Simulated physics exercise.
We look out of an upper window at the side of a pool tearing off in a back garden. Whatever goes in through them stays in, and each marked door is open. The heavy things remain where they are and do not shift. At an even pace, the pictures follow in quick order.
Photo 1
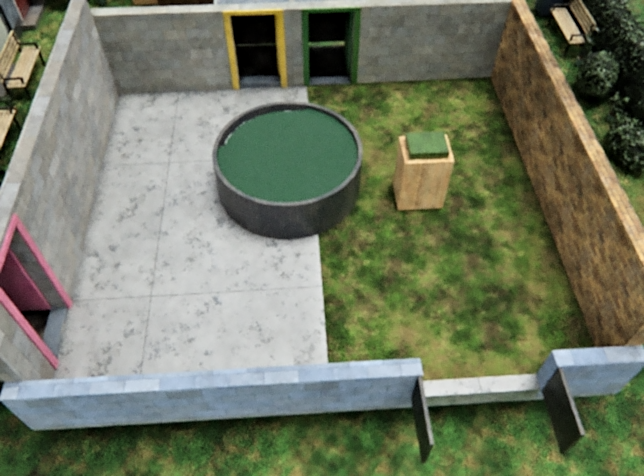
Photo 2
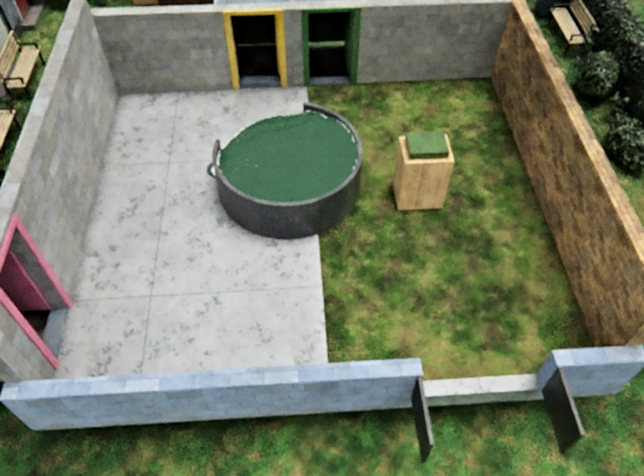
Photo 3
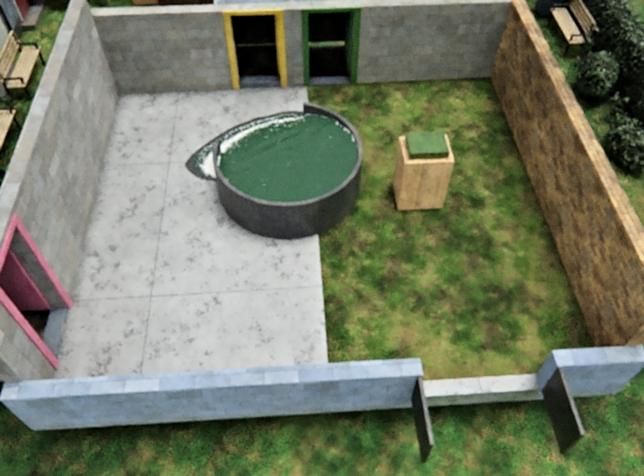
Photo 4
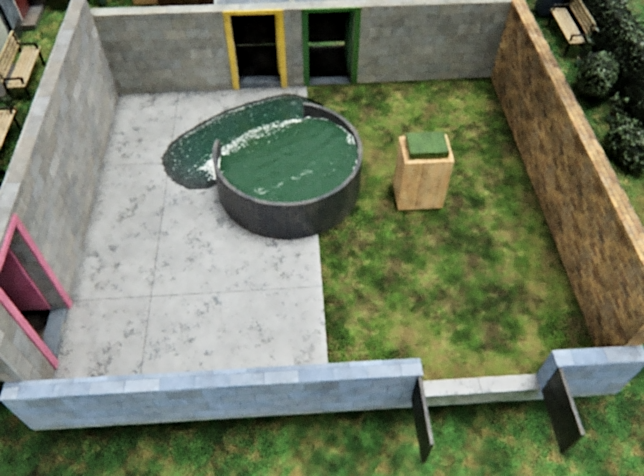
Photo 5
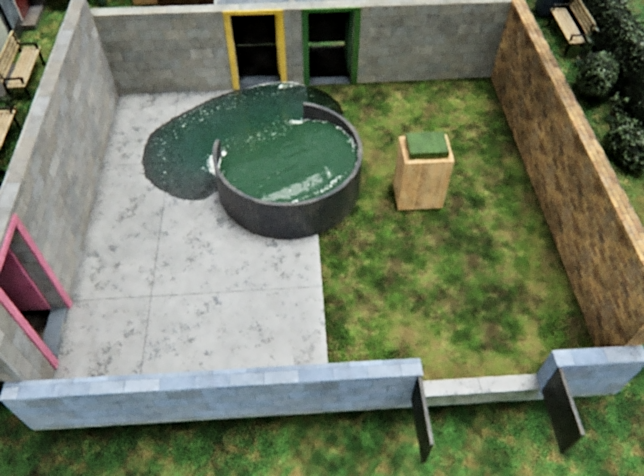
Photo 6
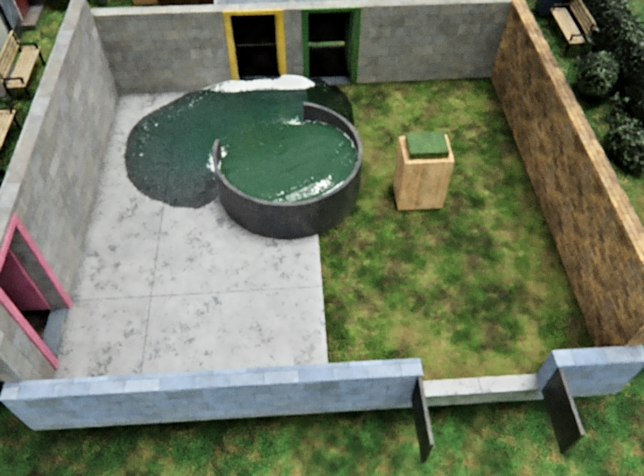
The clip shows a round pool of green water standing still in a walled garden, then its far left side splitting open and water pouring out, steadily spreading across the pale paving to the back wall's yellow-framed doorway.
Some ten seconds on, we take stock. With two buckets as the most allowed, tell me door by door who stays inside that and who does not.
The green door breaks the limit. The yellow door breaks the limit. The pink door breaks the limit.
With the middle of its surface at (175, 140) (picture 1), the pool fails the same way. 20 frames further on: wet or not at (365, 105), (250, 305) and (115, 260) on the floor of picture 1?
The three spots read swamped, left dry, swamped.
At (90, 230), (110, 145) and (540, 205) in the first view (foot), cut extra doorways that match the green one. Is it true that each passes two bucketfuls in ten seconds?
Door by door, it goes clears the line, clears the line, misses the line.
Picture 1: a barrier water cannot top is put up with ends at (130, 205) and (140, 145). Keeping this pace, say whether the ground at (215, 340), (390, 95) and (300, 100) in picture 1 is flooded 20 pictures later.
Untouched; submerged; submerged.
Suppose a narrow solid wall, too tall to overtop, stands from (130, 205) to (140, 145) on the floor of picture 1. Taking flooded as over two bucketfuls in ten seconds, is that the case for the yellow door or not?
Yellow: Over the threshold.
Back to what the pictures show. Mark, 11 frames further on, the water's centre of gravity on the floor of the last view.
Centre: Close to (230, 146).
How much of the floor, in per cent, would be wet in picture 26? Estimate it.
My estimate is near 45 per cent.
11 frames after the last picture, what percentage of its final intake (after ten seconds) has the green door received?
It works out at roughly 40 percent of the ten-second total.
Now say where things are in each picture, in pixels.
In the first frame, the round pool at (288, 153) is whole and still.
In the second frame, water pours out on the round pool's far side and has run to a hidden place.
In the third frame, the front is at (191, 167), out from the gap on the round pool's far side.
In the fourth frame, the front is at (169, 166), out from the gap on the round pool's far side.
In the fifth frame, the front is at (147, 164), out from the gap on the round pool's far side.
In the sixth frame, water pours out on the round pool's far side and has run to (135, 131).
A moment on, water covers 20 % of the floor; the green door under two buckets in, the yellow door far over two buckets in, the pink door not reached.
Next, water covers 25 % of the floor; the green door over two buckets in, the yellow door far over two buckets in, the pink door not reached.
Then, water covers 45 % of the floor; the green door over two buckets in, the yellow door far over two buckets in, the pink door wet at the sill, nothing in.
Later, water covers 70 % of the floor; the green door far over two buckets in, the yellow door far over two buckets in, the pink door under two buckets in.
In the end, water covers 95 % of the floor; the green door far over two buckets in, the yellow door far over two buckets in, the pink door over two buckets in.
